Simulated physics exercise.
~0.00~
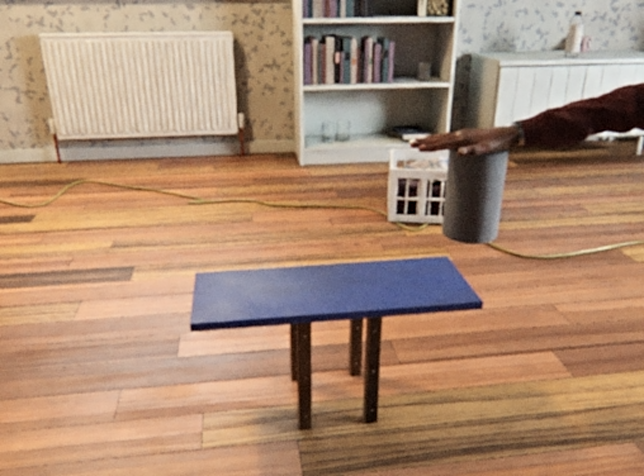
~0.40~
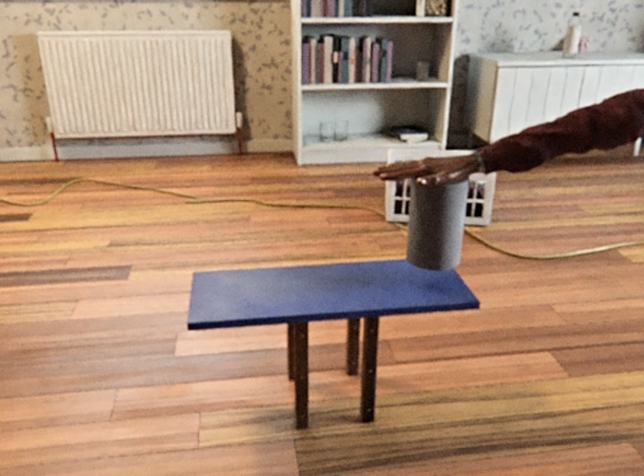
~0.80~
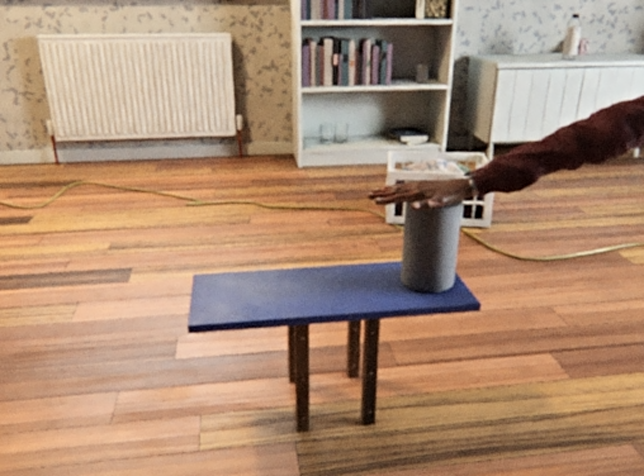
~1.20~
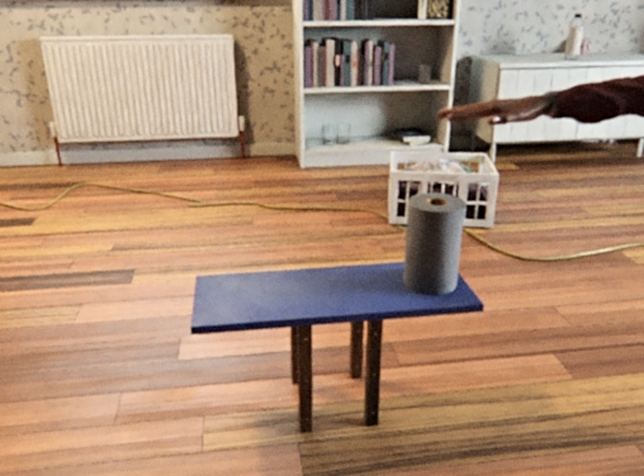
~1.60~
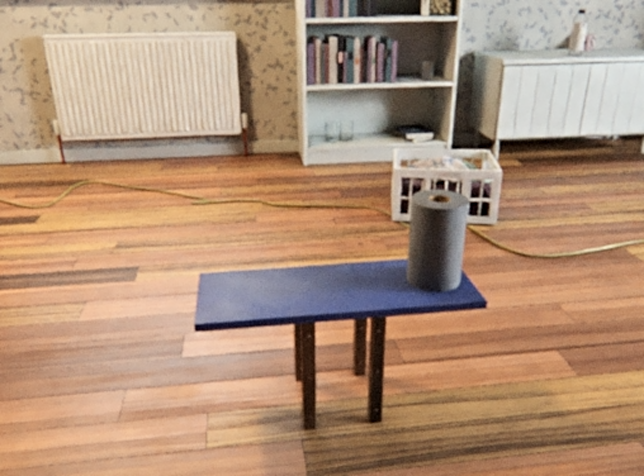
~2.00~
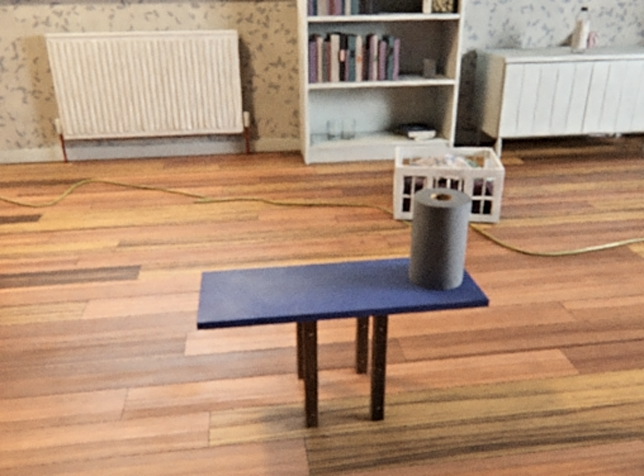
In a room with a wooden floor, a hand brought a grey roll in from the right and lowered it upright onto the right end of a narrow blue trestle, then let go and drew away, leaving both standing steady.
